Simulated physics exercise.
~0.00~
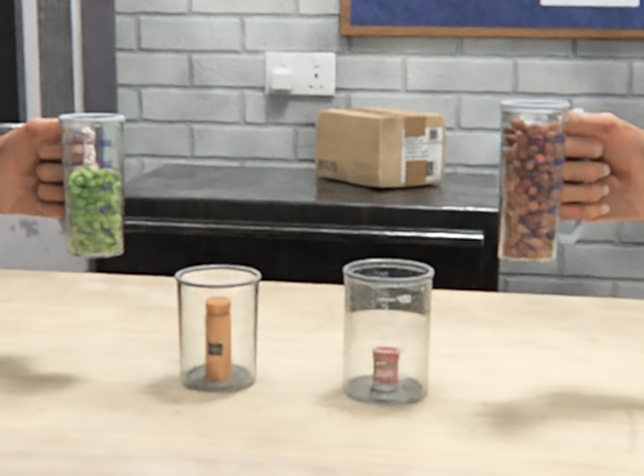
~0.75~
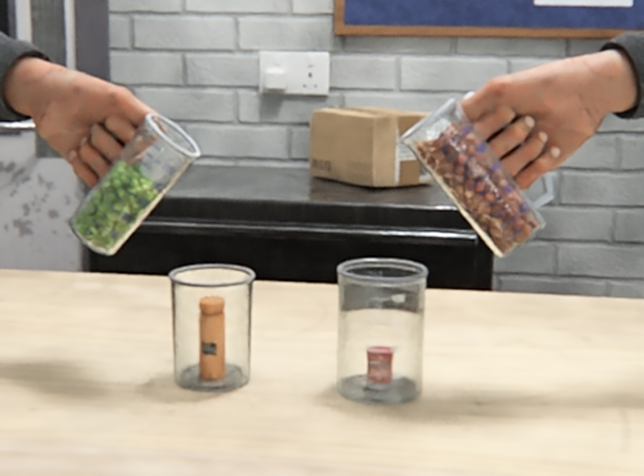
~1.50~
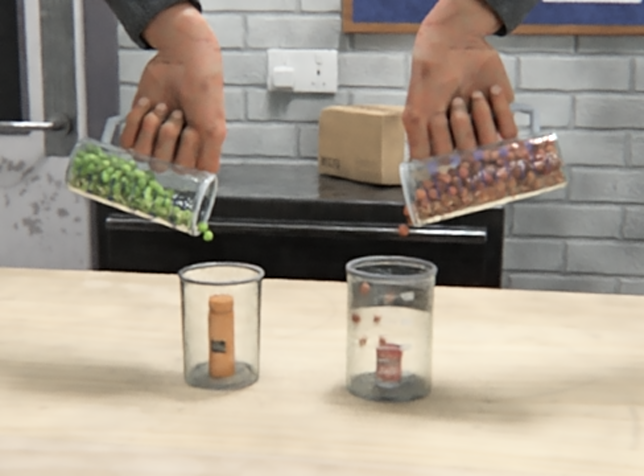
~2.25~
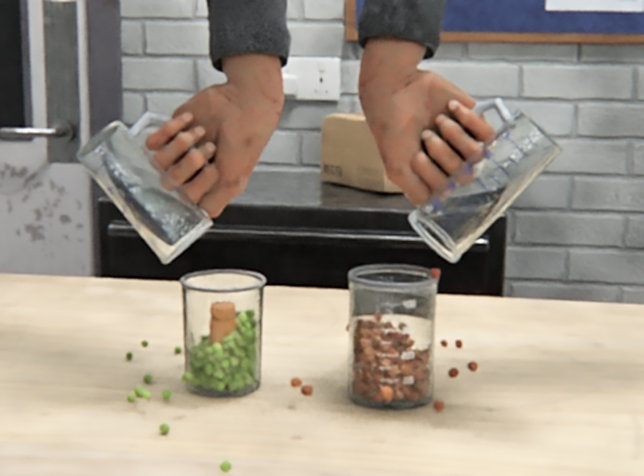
Two hands hold clear cups upright above a pale counter, the left one filled with small green pieces and the right one with reddish-brown pieces. Below them stand two clear containers, an orange cylinder upright in the left and a shorter red object in the right. The hands swing inward and tip the cups until pieces begin dropping from both. They keep turning the cups over until they are empty. At the end, the orange cylinder's top still shows above the green fill, the red object is covered, and stray pieces lie scattered on the counter.
